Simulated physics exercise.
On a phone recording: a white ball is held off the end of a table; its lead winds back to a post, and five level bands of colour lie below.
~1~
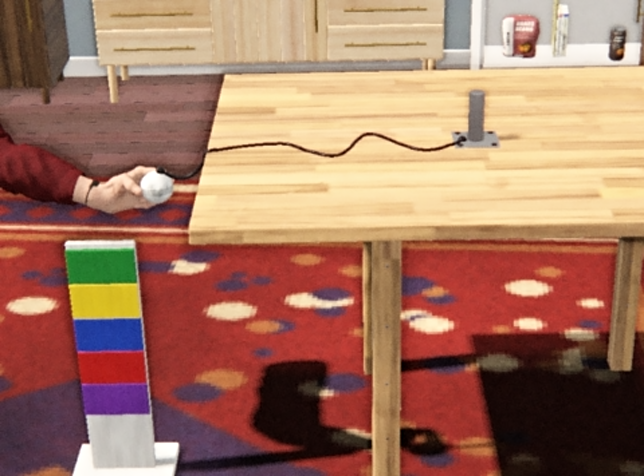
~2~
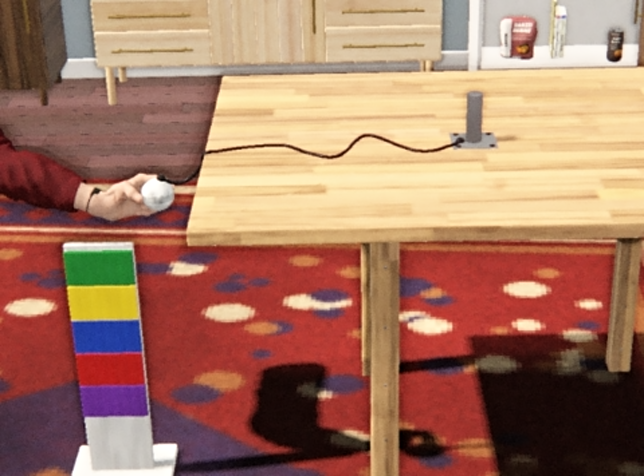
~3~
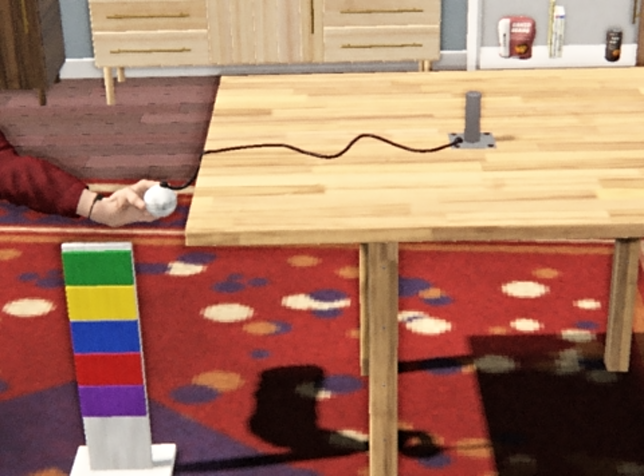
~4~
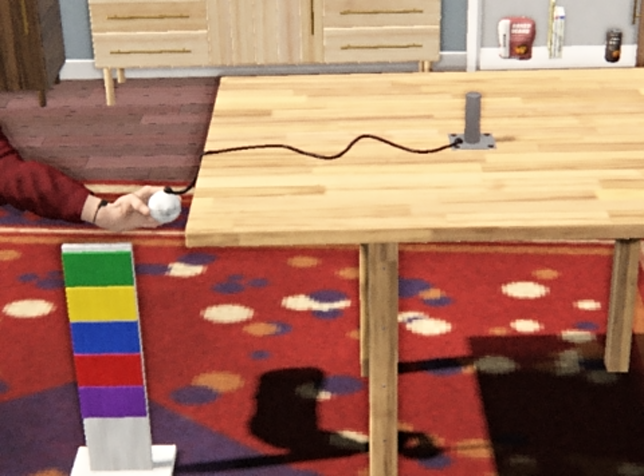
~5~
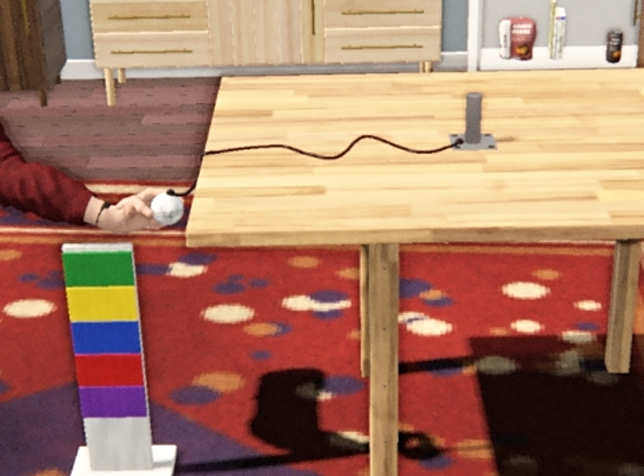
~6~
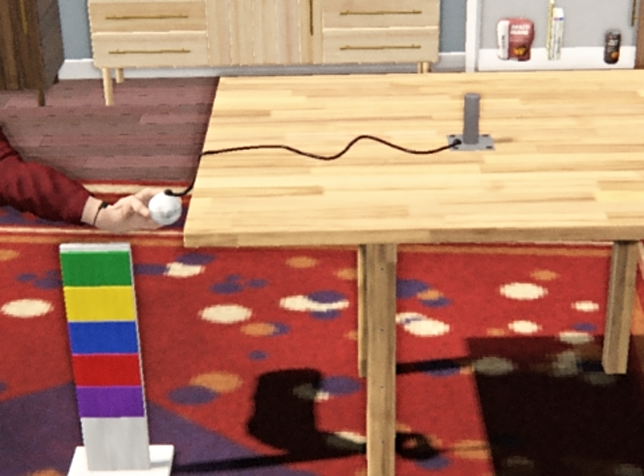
To begin with, a hand in a red sleeve holds a white ball just off the left end of a wooden table, its dark lead winding back to a small post. The hand then lowers the ball slightly and eases it a little right, and finally it barely moves.
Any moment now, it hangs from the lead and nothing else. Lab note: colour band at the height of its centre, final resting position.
Centre at rest: Yellow band.
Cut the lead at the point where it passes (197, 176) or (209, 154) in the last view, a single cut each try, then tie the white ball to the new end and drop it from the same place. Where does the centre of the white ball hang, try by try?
In order, about (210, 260) and about (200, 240).
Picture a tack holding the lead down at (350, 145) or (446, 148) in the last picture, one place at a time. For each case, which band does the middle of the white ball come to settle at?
For the first place it's green, and for the second yellow.
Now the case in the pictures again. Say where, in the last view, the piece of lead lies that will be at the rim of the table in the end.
Roughly (276, 147).
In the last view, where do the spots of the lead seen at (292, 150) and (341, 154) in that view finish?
At (219, 152) for the first, at (283, 149) for the second.
Soon after, ball near (183, 294); level with yellow.
After that, ball near (235, 292); level with yellow.
And then, ball near (202, 299); level with yellow.
In the end, ball near (208, 298); level with yellow. At yellow.
